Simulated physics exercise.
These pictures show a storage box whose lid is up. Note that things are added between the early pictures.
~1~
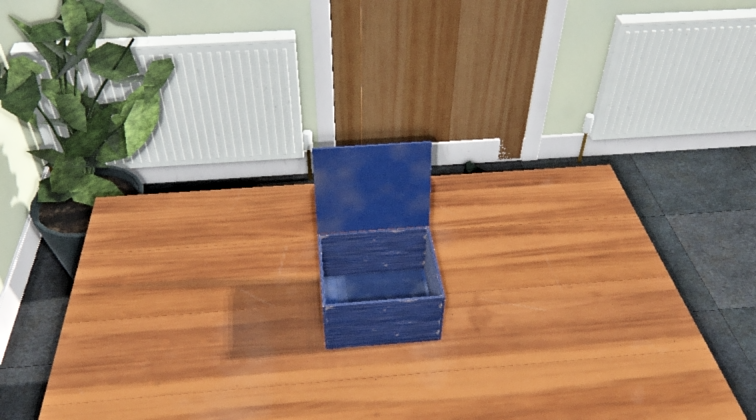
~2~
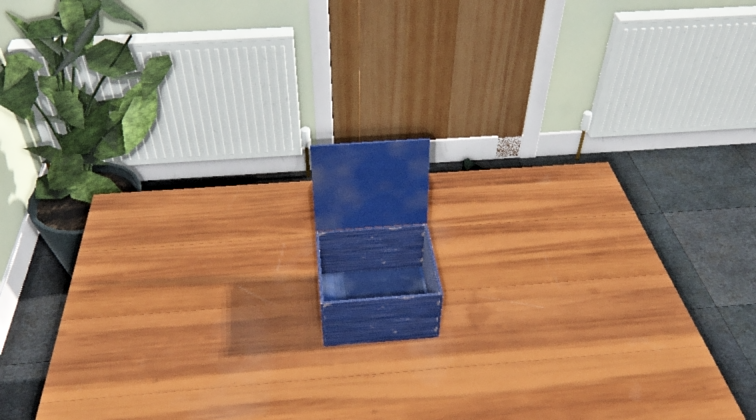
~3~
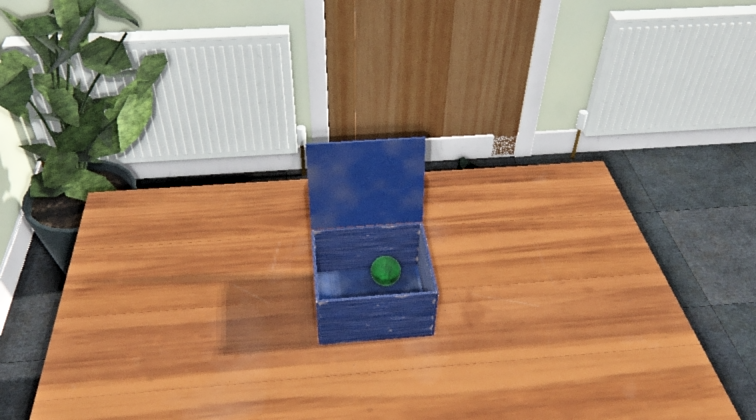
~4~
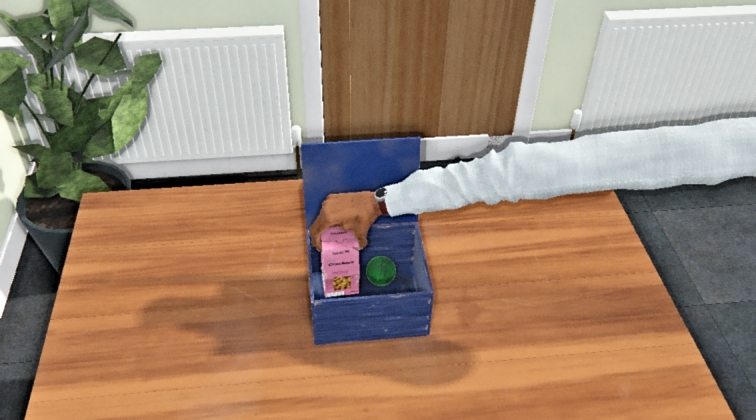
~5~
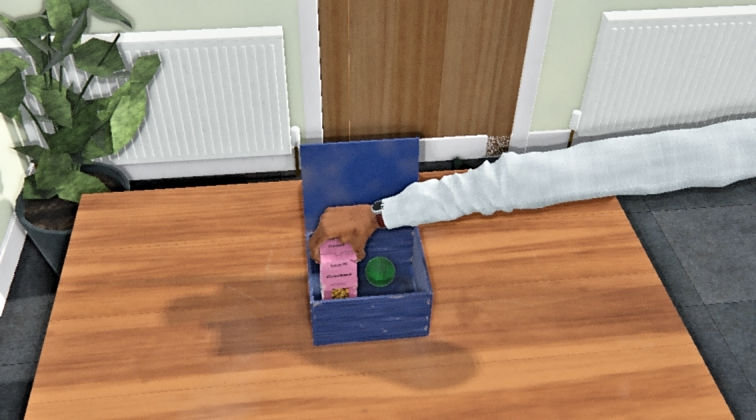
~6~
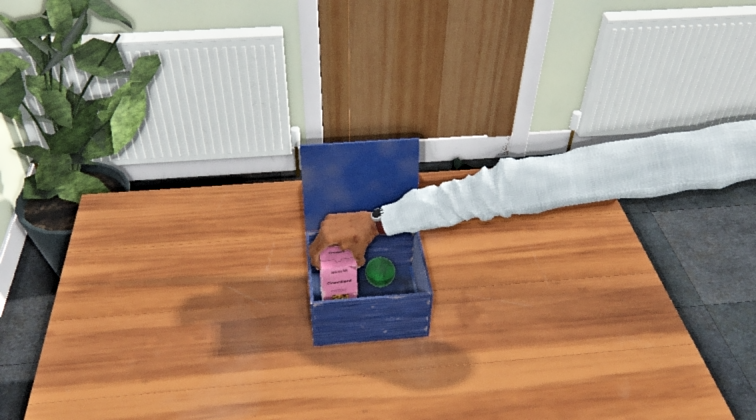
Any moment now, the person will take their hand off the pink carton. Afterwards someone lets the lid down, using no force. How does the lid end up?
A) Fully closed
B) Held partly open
The answer is B.
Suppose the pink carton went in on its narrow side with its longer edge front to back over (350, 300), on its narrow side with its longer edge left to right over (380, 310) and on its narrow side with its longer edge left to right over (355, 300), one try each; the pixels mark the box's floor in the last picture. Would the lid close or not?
So, first it goes down fine, then it goes down fine, and finally it goes down fine.
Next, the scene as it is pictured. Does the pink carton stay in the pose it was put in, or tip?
The pink carton stays as placed.
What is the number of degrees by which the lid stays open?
It comes to about 14°.
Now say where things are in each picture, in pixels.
In the first frame, the last thing is not in view yet.
In the second frame, the last thing is not in view yet.
In the third frame, the last thing is not in view yet; green ball (386, 271).
In the fourth frame, still above its spot; pink carton (340, 262); green ball (381, 271).
In the fifth frame, still above its spot; pink carton (338, 273); green ball (380, 272).
In the sixth frame, in place under the hand; pink carton (338, 279); green ball (380, 272).
Then, 1.20 s past the last view, lid starting down.
Then, 1.60 s past the last view, lid 57° above the rim.
Then, 1.90 s past the last view, lid 25° above the rim.
Finally, lid 14° above the rim; both still in place. Final places as the last picture's camera would see them, pink carton near (338, 279).
